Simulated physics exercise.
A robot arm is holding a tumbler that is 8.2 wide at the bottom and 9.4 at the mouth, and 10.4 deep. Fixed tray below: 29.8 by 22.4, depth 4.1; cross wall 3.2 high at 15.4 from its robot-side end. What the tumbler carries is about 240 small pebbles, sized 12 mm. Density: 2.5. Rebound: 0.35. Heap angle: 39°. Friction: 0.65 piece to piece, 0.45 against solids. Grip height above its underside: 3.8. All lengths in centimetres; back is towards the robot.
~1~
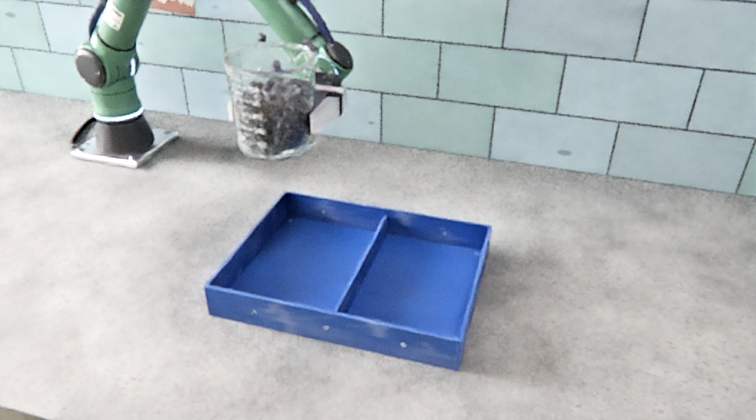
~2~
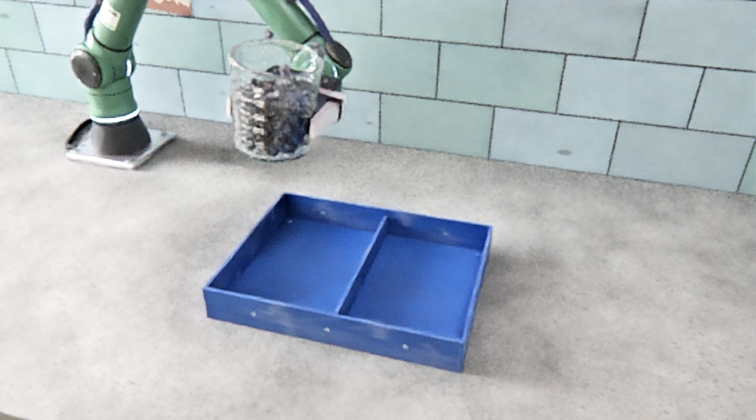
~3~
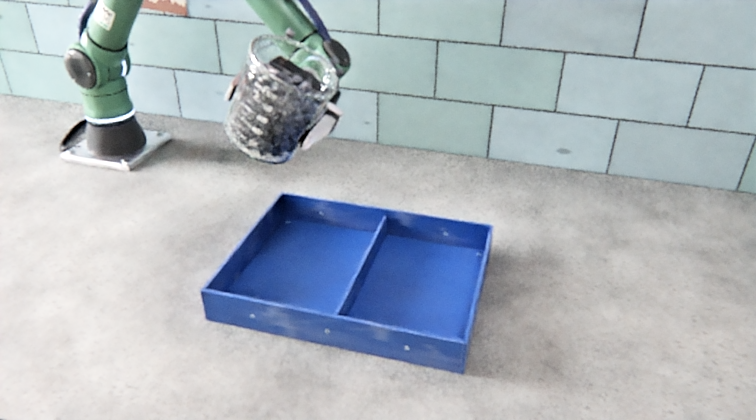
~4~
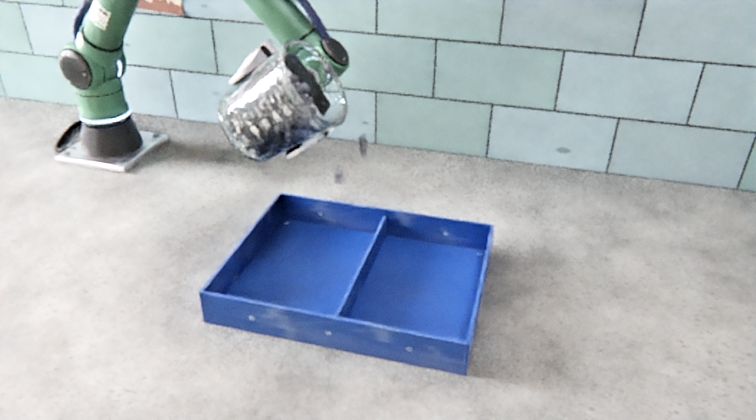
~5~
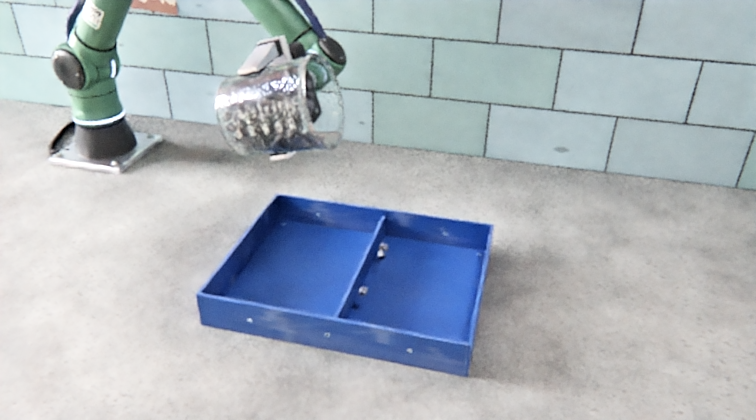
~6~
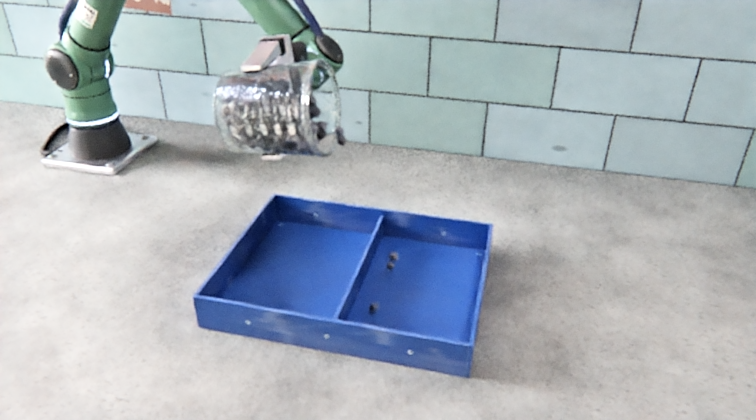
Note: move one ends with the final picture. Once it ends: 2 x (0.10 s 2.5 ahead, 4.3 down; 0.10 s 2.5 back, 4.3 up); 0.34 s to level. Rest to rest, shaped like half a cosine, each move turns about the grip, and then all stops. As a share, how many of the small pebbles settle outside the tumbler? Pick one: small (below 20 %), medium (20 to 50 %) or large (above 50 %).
Medium.
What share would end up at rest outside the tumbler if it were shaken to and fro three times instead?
Approx. 35 per cent.
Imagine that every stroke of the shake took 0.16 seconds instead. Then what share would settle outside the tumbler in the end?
In that case around 5 per cent.
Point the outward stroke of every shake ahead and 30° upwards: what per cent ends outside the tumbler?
100 %.
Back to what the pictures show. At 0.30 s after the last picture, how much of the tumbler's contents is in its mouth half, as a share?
40 %.
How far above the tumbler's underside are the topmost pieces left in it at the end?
Around 8.0 cm above the underside.
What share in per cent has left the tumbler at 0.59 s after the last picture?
Around 30 % is out.
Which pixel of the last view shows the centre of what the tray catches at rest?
(423, 289).
Then, 0.30 s after the last picture, tilted 82° forward, highest piece 21 above the table; 215 in the tumbler, 9 in the far-side part, 13 in flight or on a rim.
Then, 0.59 s after the last picture, tilted 33° forward, highest piece 26 above the table; 171 in the tumbler, 52 in the far-side part, 2 in the robot-side part, 2 on the table or floor, 10 in flight or on a rim.
Then, 0.94 s after the last picture, level, highest piece 26 above the table; 171 in the tumbler, 61 in the far-side part, 3 on the table or floor, 2 in the robot-side part.
Then, 1.99 s after the last picture, level, highest piece 26 above the table; 171 in the tumbler, 61 in the far-side part, 3 on the table or floor, 2 in the robot-side part.
Final count, 171 in the tumbler, 61 in the far-side part, 3 on the table or floor, 2 in the robot-side part. That is 28 % outside the tumbler.
